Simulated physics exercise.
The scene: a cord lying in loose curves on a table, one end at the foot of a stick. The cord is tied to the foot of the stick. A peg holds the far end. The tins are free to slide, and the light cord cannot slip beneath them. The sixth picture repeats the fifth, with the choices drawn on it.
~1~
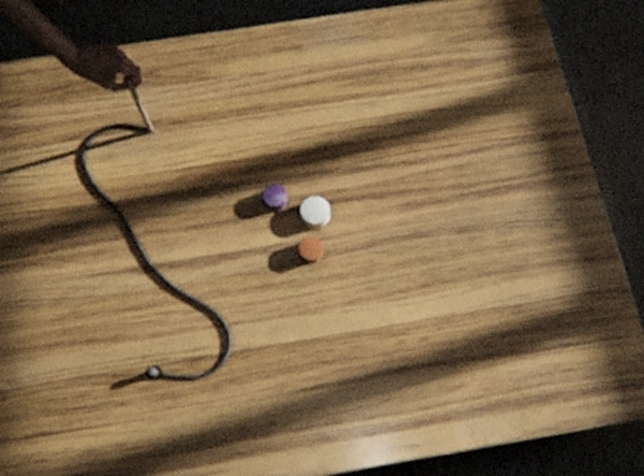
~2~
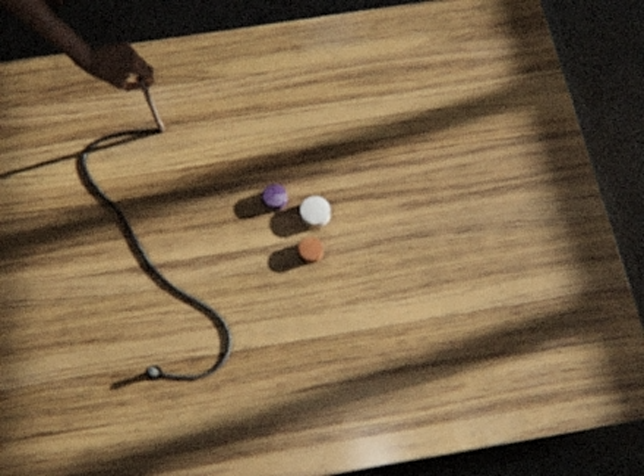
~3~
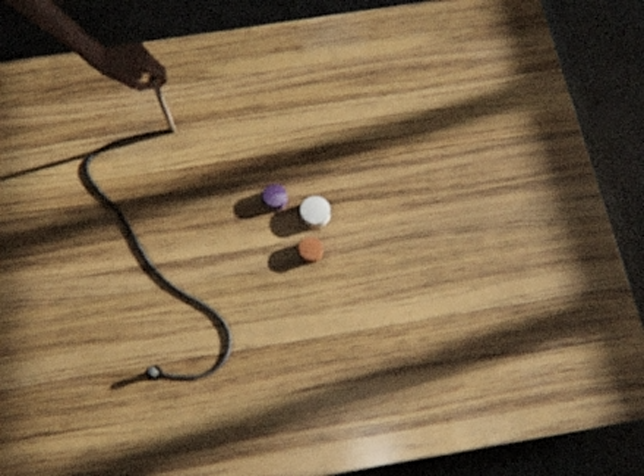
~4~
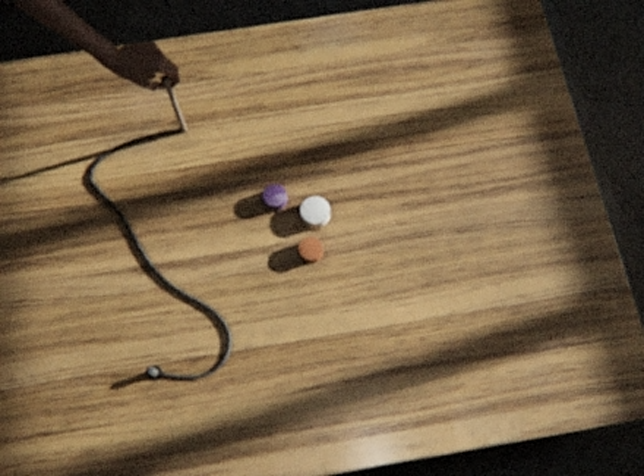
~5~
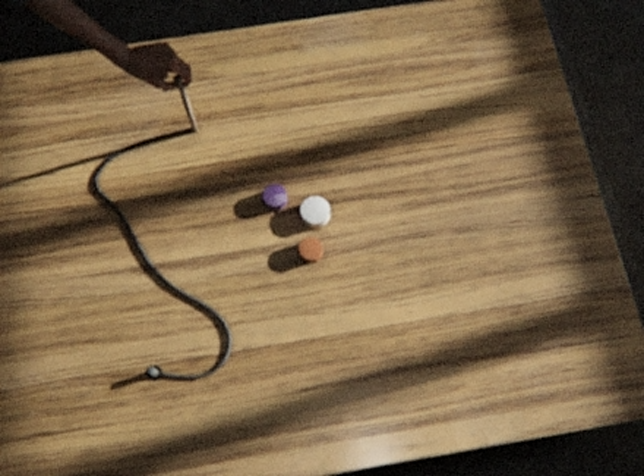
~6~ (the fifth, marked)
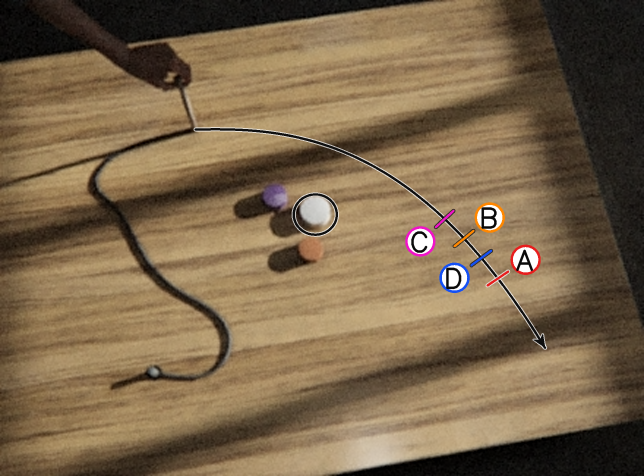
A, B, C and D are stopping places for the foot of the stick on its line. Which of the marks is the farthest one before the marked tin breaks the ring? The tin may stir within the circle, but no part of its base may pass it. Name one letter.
A.
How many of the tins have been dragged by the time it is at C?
By then, none.
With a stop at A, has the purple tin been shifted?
Yes.
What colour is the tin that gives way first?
The purple one.
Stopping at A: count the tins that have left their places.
One.
On the marked copy, A at (498, 279); B at (464, 239); C at (445, 219); D at (481, 258); the ring at (315, 214); the route from (195, 130) via (397, 180) to (545, 348).
With A. Early on, foot of the stick (315, 142); white tin (315, 212).
Further on, foot of the stick (423, 200); white tin (315, 212).
At the end, foot of the stick (498, 279); white tin (315, 212); purple tin (288, 219); the white tin is still in its ring.
As for the rest, B is safe but short; C is safe but short; D is safe but short.
